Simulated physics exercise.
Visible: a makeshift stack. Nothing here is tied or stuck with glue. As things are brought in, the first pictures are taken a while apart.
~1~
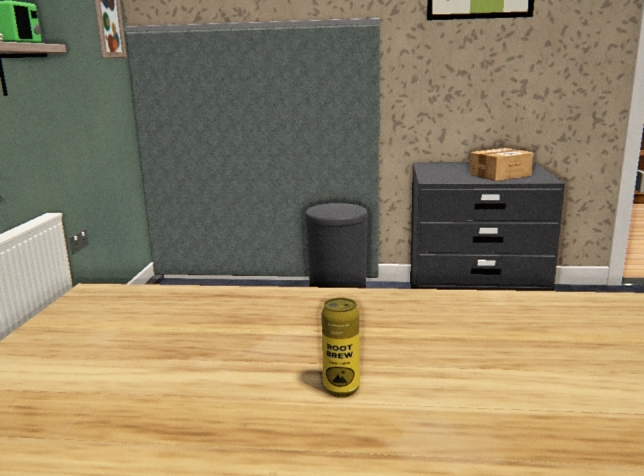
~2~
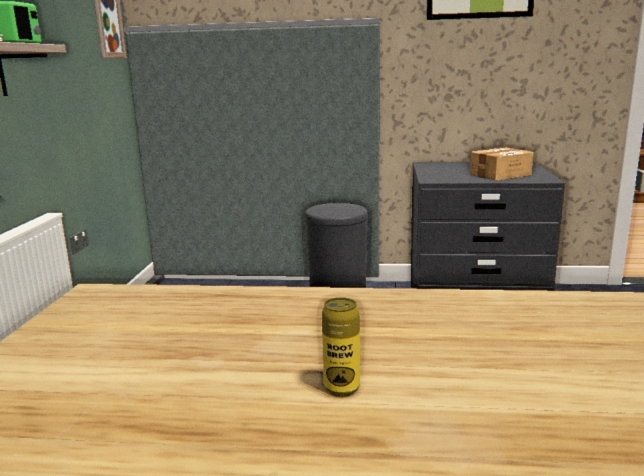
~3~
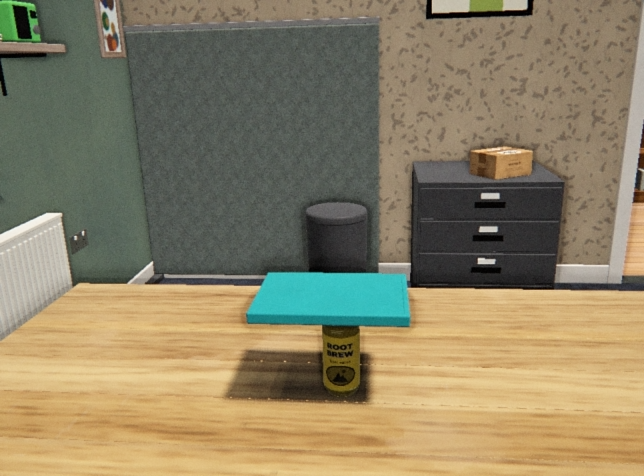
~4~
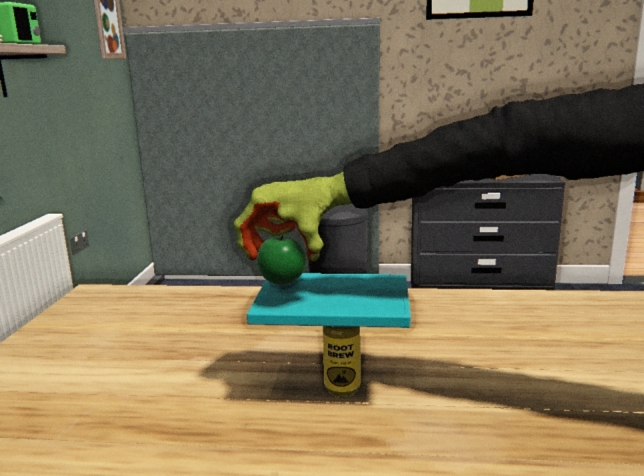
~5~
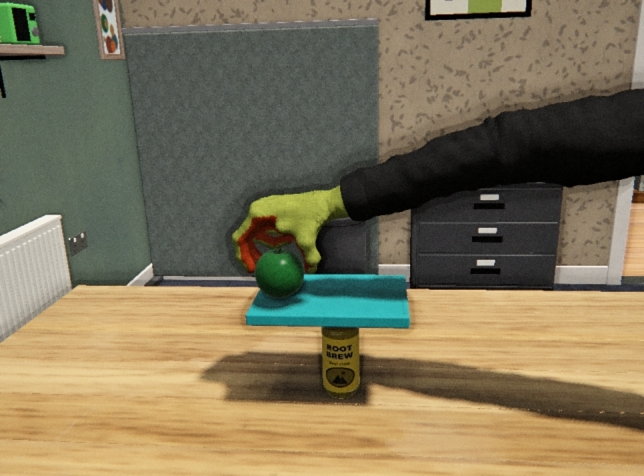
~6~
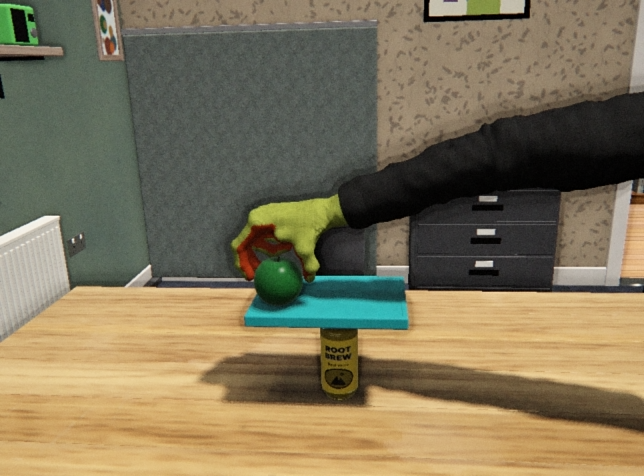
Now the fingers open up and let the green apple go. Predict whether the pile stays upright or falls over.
Prediction: It falls over.
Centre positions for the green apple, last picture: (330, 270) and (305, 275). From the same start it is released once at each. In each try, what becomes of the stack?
First case: It remains standing; second case: It collapses.
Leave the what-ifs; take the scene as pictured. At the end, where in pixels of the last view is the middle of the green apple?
I'd say around (250, 391) in the last view.
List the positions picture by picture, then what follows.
In the first frame, the last thing is not in view yet.
In the second frame, the last thing is not in view yet.
In the third frame, the last thing is not in view yet; turquoise lid (332, 297).
In the fourth frame, still above its spot; green apple (282, 260); turquoise lid (332, 298).
In the fifth frame, still above its spot; green apple (280, 273); turquoise lid (331, 299).
In the sixth frame, set down, still held; green apple (279, 281); turquoise lid (330, 300).
Then, 0.30 s after the last picture, green apple now fallen; turquoise lid tipped 59° from how it was.
Then, 0.40 s after the last picture, turquoise lid on its side.
Then, 0.60 s after the last picture, turquoise lid now fallen.
Then, 0.80 s after the last picture, things are still on the move.
At rest, fallen, turquoise lid and green apple; yellow can in place. Seen from the same camera at the end, green apple near (250, 391). The stack loses its balance.
